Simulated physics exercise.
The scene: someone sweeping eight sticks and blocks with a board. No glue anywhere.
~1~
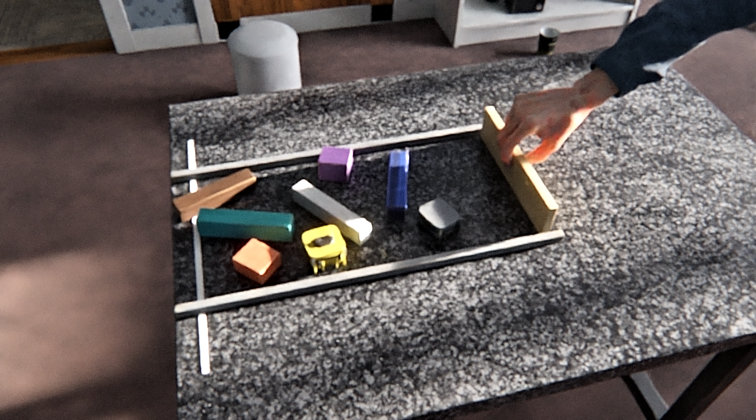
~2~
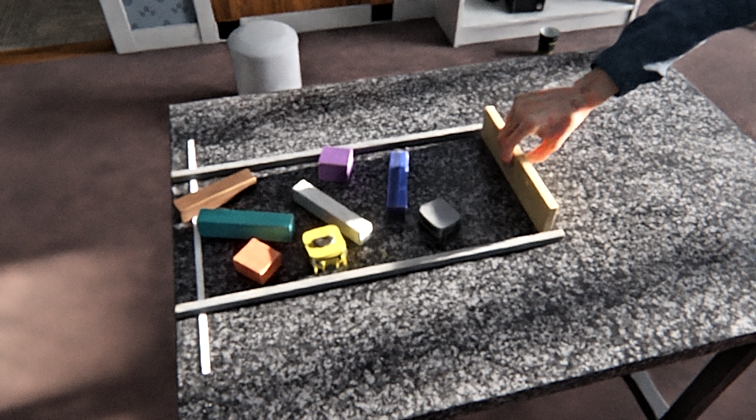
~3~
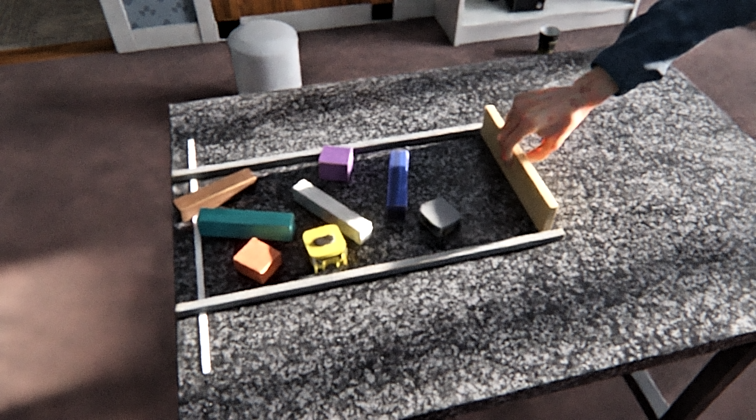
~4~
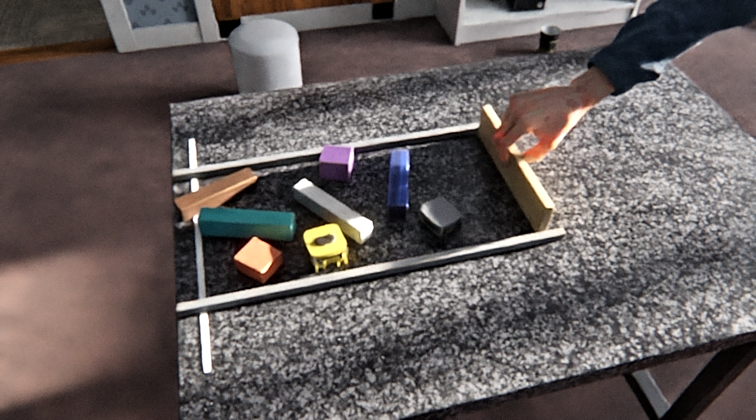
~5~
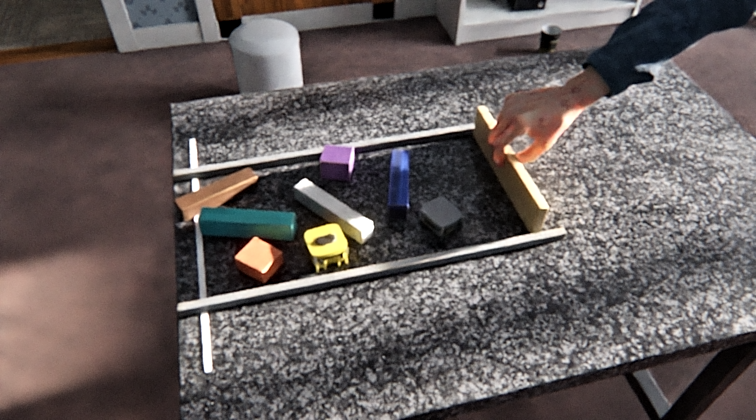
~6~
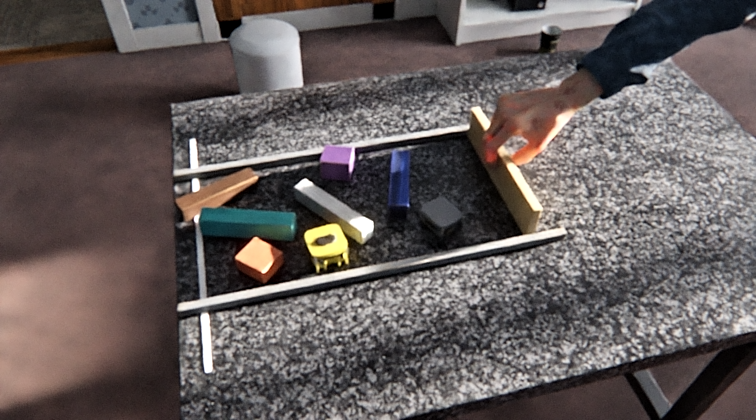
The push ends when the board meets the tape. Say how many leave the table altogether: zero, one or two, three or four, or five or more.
Outcome: The number that fall off is five or more.
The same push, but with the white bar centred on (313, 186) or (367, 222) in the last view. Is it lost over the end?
Place by place, it drops off; falls.
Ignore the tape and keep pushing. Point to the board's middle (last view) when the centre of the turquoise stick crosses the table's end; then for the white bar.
Near (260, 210) and (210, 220).
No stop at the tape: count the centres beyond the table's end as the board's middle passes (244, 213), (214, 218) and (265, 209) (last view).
Place by place, 3, 4 and 1.
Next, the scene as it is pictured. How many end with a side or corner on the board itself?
In contact: 2.
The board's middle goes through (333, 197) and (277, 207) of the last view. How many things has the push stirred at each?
At the one place 7, at the other 8.
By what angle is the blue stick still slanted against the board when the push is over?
Some 0 degrees.
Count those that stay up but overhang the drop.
It comes to 1.
Soon after, none off yet; brown bar at rest near (218, 194); turquoise stick at rest near (248, 224); orange block at rest near (260, 261).
After that, none off yet; brown bar at rest near (218, 194); turquoise stick displaced a little near (227, 230); orange block displaced a little near (243, 261).
And then, none off yet; brown bar tilting well over near (150, 207); turquoise stick displaced about its own width near (165, 229); orange block displaced well along near (166, 271).
In the end, the number that fall off is five or more; gone, purple block, white bar, yellow case, orange block, turquoise stick and brown bar.
